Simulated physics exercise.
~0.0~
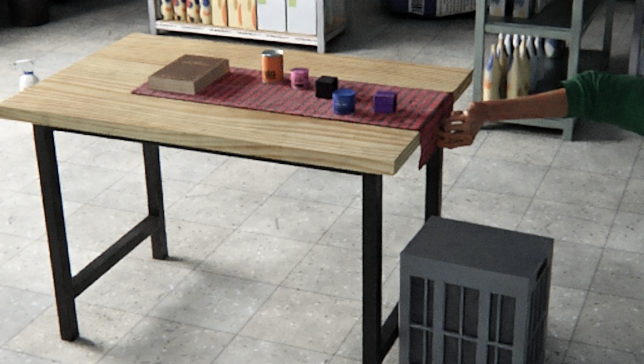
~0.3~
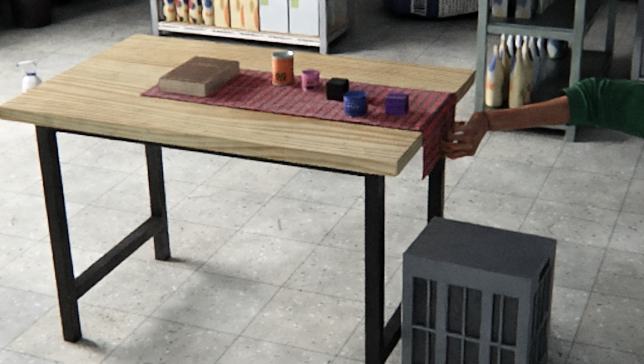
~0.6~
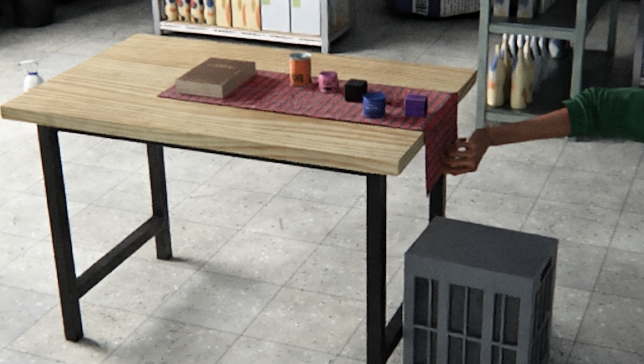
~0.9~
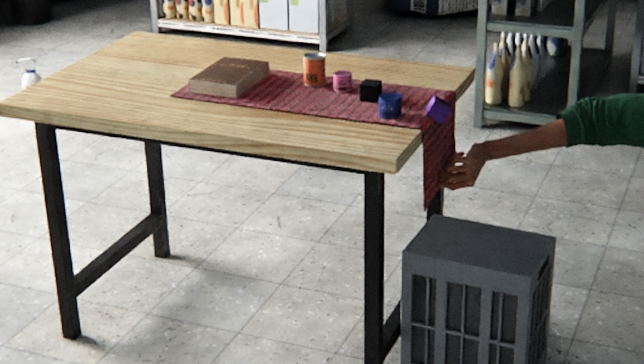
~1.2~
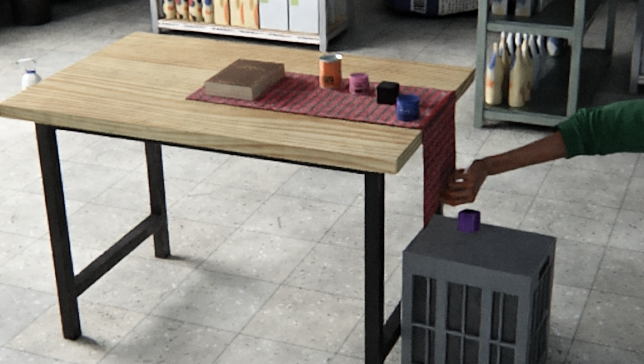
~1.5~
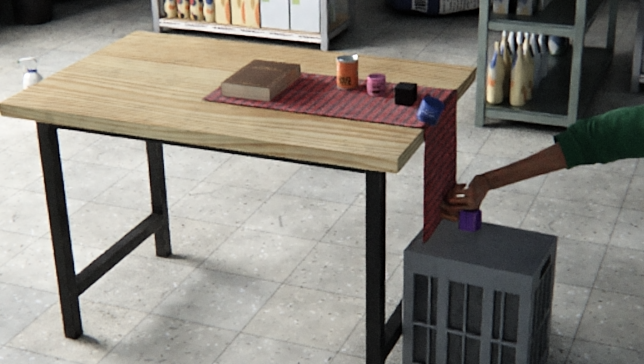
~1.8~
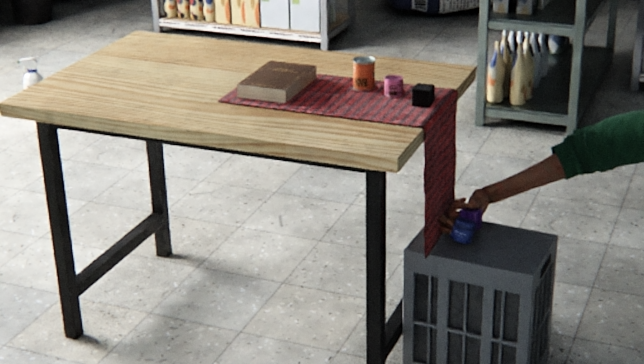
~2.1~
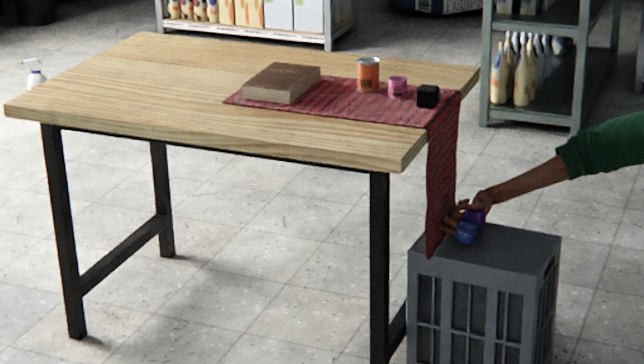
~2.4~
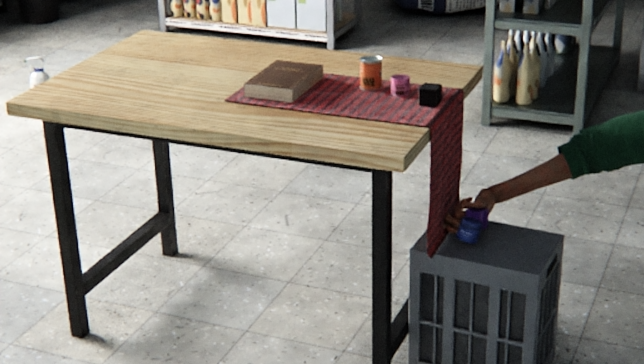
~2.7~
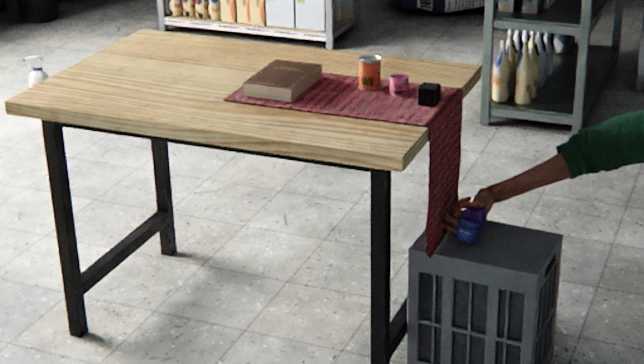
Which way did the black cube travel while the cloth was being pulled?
The black cube moved to the right, riding on the cloth towards the end of the table.
